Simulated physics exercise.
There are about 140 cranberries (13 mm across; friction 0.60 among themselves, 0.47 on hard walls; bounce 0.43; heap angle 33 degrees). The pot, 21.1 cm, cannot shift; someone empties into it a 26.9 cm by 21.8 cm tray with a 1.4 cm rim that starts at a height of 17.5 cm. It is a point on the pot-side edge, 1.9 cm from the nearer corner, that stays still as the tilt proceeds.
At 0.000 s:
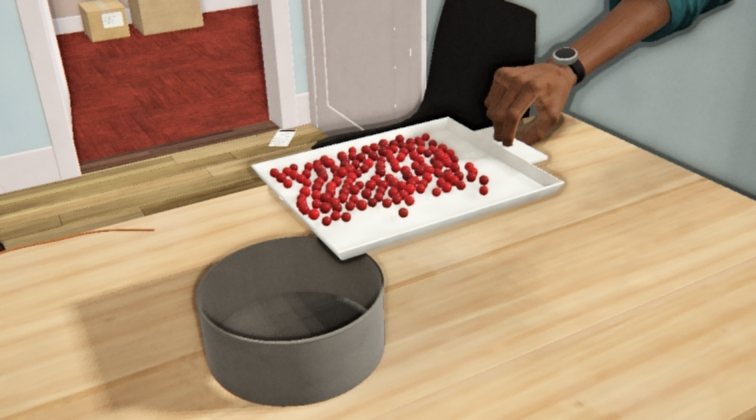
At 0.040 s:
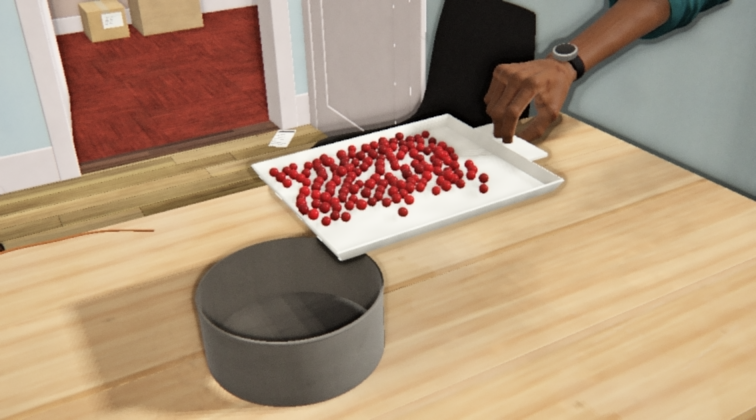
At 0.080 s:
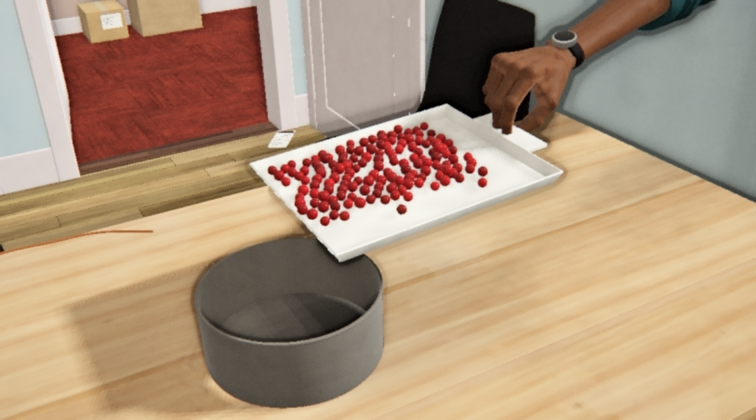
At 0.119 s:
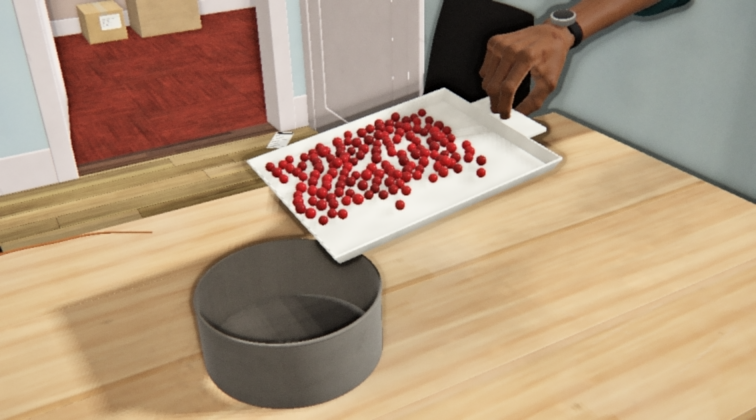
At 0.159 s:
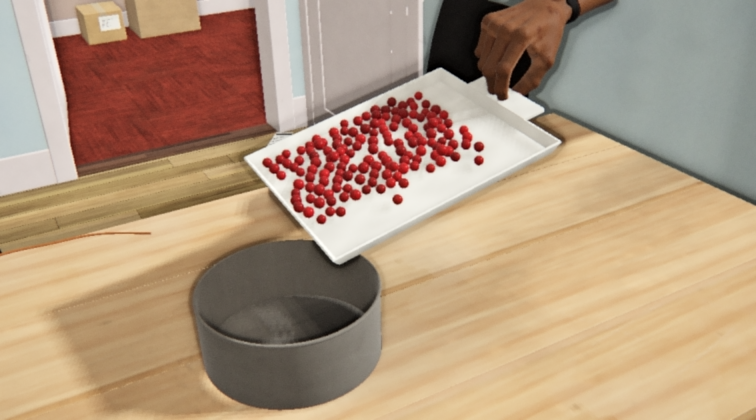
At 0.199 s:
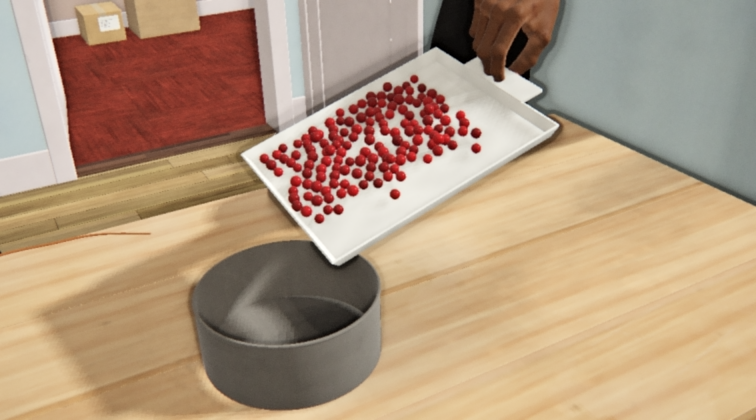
A hand tilts a white tray of red cranberries down toward a dark pot.
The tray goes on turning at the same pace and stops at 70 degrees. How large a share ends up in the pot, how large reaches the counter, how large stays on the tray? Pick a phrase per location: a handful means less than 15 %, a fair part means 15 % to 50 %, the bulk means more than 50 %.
Pot: A fair part, counter: The bulk, tray: A handful.
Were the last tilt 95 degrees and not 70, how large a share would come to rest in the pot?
Result: Close to 40 %.
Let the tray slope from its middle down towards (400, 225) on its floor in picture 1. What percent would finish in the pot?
The share would be about 0 percent.
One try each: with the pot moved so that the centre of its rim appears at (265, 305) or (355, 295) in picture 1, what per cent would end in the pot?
The shares would be near 70 and 25 per cent respectively.
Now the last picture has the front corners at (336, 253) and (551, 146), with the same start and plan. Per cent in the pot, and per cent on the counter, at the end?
Per cent by place - pot 45, counter 55.
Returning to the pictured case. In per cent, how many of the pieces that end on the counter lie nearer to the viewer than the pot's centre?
100 %.
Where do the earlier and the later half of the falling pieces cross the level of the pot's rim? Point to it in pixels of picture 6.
First half close to (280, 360), second half close to (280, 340).
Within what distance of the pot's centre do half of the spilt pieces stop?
22 cm.
After 0.39 s, tilt 45 degrees; the tray holds 100 %, the pot 0 %.
After 0.52 s, tilt 63 degrees; the tray holds 100 %, the pot 0 %.
After 0.78 s, tilt 70 degrees; the tray holds 20 %, the pot 30 %.
By 2.3 s all is still; pot 40 %, counter 60 %, tray 0 %.
